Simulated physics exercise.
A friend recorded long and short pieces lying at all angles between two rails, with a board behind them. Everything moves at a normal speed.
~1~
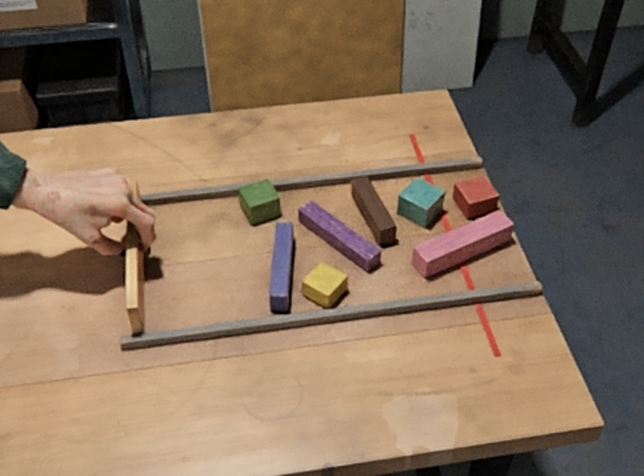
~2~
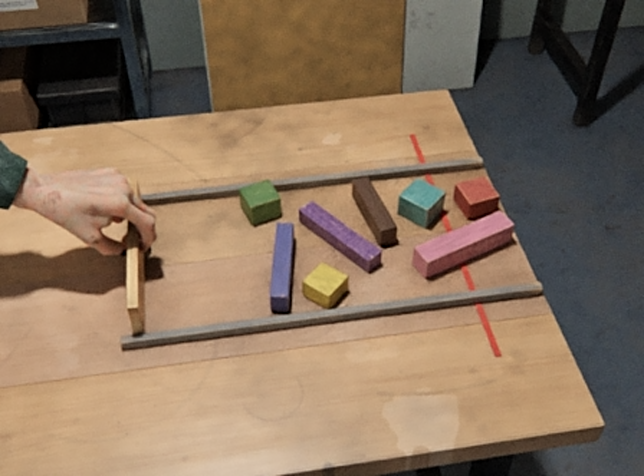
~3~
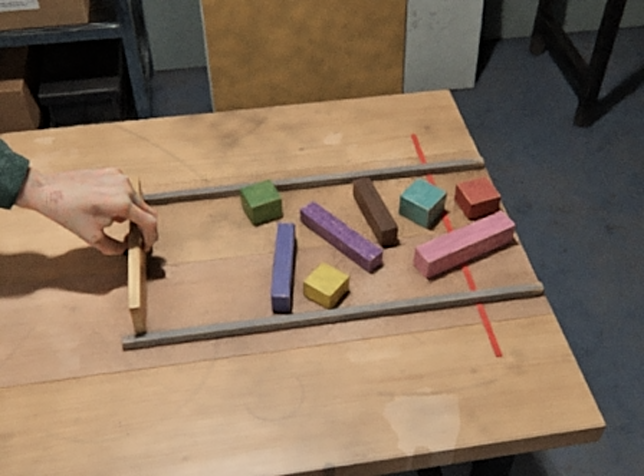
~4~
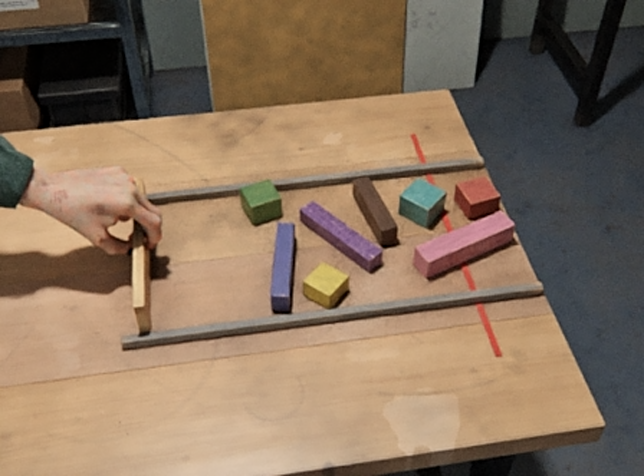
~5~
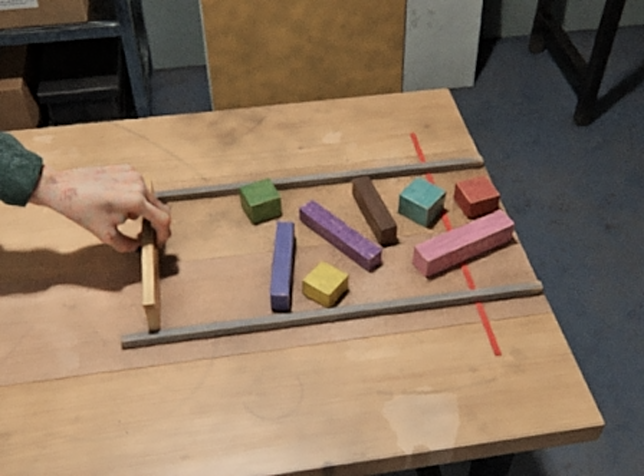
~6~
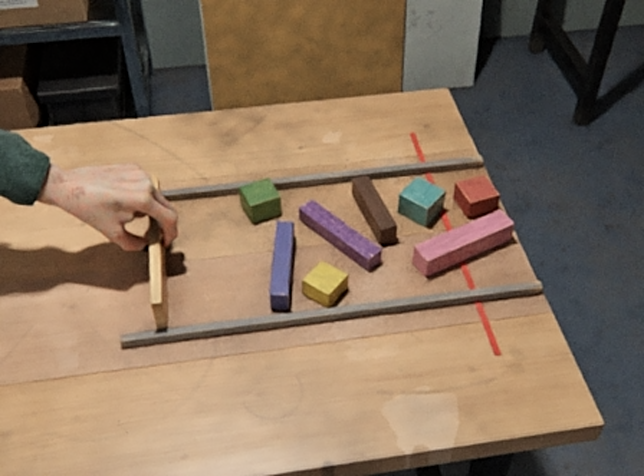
A hand slides an upright wooden board slightly right between two rails toward scattered, unmoving coloured blocks.
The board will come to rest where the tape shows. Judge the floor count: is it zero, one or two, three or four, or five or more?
So the push knocks three or four off, going by the tape.
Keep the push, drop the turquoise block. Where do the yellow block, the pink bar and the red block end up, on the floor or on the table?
Well, the yellow block is left in place, the pink bar topples off and the red block topples off.
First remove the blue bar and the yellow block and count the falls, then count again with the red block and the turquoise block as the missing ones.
Result: 2, then 1.
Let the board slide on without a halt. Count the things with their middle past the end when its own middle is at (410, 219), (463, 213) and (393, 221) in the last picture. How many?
First 2, then 3, finally 0.
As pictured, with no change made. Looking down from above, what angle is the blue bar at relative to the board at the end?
It comes to around 0 degrees.
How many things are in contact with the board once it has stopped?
At rest, 2 are in contact.
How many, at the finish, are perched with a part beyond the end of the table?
0, I think.
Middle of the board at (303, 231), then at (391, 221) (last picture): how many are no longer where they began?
Tally: 4; 8.
Early on, none off yet; red block at rest near (476, 196); pink bar at rest near (464, 243); turquoise block at rest near (421, 202).
A while later, none off yet; red block at rest near (476, 196); pink bar travelled a little near (479, 238); turquoise block travelled a little near (432, 200).
Finally, the number that fall off is three or four; lost, turquoise block, pink bar and red block.
